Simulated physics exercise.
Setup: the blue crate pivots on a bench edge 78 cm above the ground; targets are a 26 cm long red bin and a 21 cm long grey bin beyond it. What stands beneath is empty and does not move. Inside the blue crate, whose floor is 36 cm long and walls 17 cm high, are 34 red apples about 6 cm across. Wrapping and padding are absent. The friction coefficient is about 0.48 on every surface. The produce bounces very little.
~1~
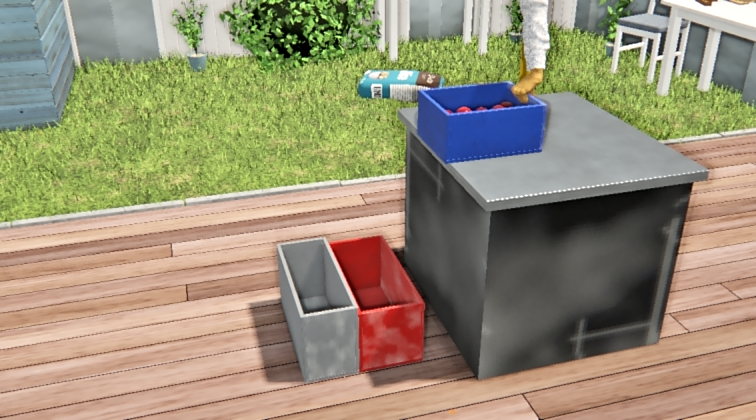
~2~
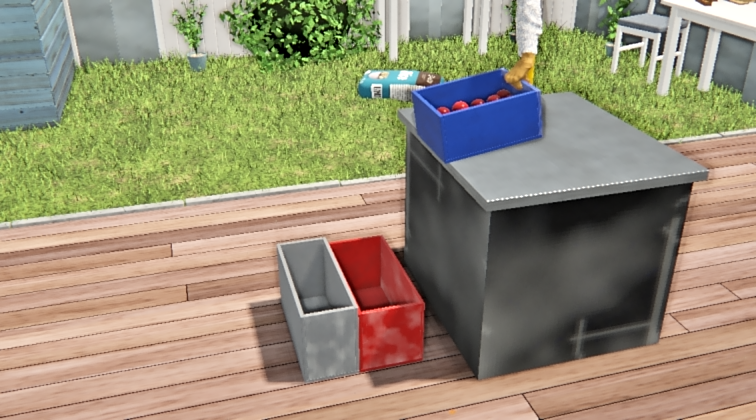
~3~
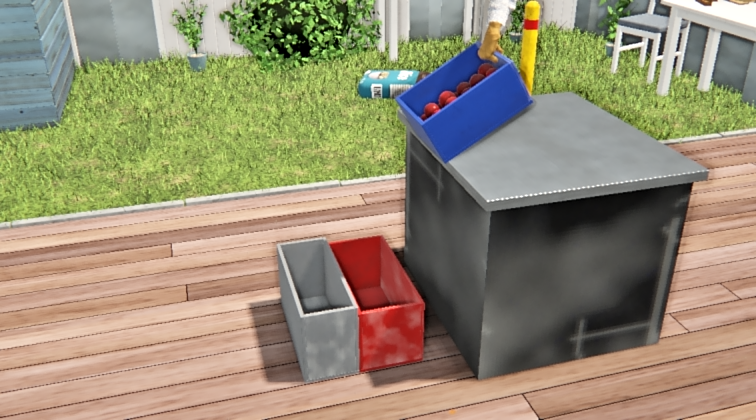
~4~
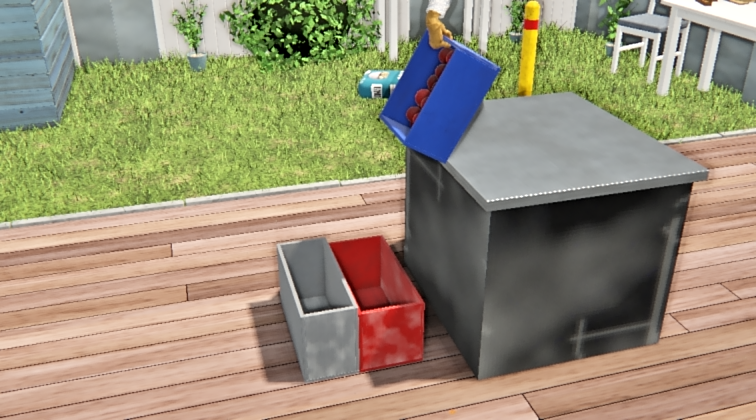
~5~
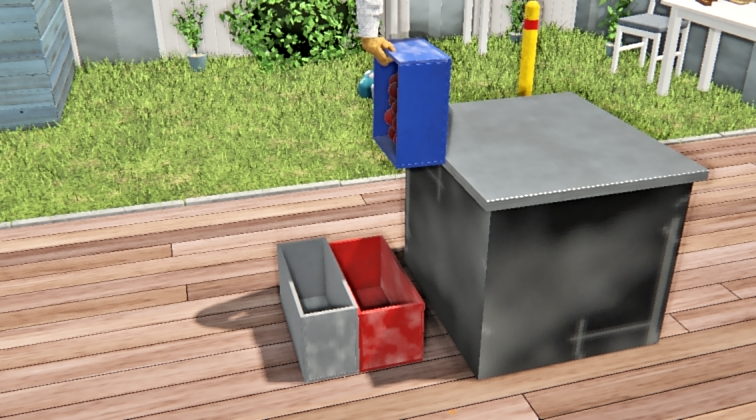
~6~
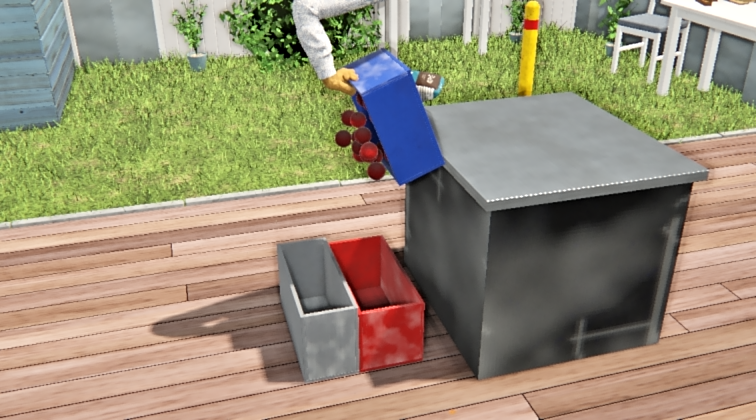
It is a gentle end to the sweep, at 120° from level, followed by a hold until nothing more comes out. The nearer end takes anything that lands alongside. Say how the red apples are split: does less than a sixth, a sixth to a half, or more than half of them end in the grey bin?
Going to be a large share, above half.
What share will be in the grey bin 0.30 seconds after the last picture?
I'd put it near 35 in a hundred by then.
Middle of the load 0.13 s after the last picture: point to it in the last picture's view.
I'd say close to (355, 172).
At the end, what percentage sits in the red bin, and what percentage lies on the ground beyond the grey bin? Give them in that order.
Approx. 25 % / 10 %.
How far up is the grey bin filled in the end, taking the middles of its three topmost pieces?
It comes to close to 11 centimetres.
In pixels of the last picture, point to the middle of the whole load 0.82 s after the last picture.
Centre: Approx. (319, 321).
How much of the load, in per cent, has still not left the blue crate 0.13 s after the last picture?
I'd estimate close to 25 in a hundred.
Then, 0.13 s after the last picture, tilt 120°; 8 still in the blue crate and 26 in the air.
Then, 0.30 s after the last picture, tilt 120°; 2 in the red bin, 12 in the grey bin, 1 on the ground beyond the grey bin and 19 in the air.
Then, 0.52 s after the last picture, tilt 120°; 7 in the red bin, 19 in the grey bin, 1 on the ground beyond the grey bin and 7 in the air.
When it is over (0.82 s after the last picture), 8 in the red bin, 23 in the grey bin and 3 on the ground beyond the grey bin. Asked share, 23 of 34, 68 per cent.
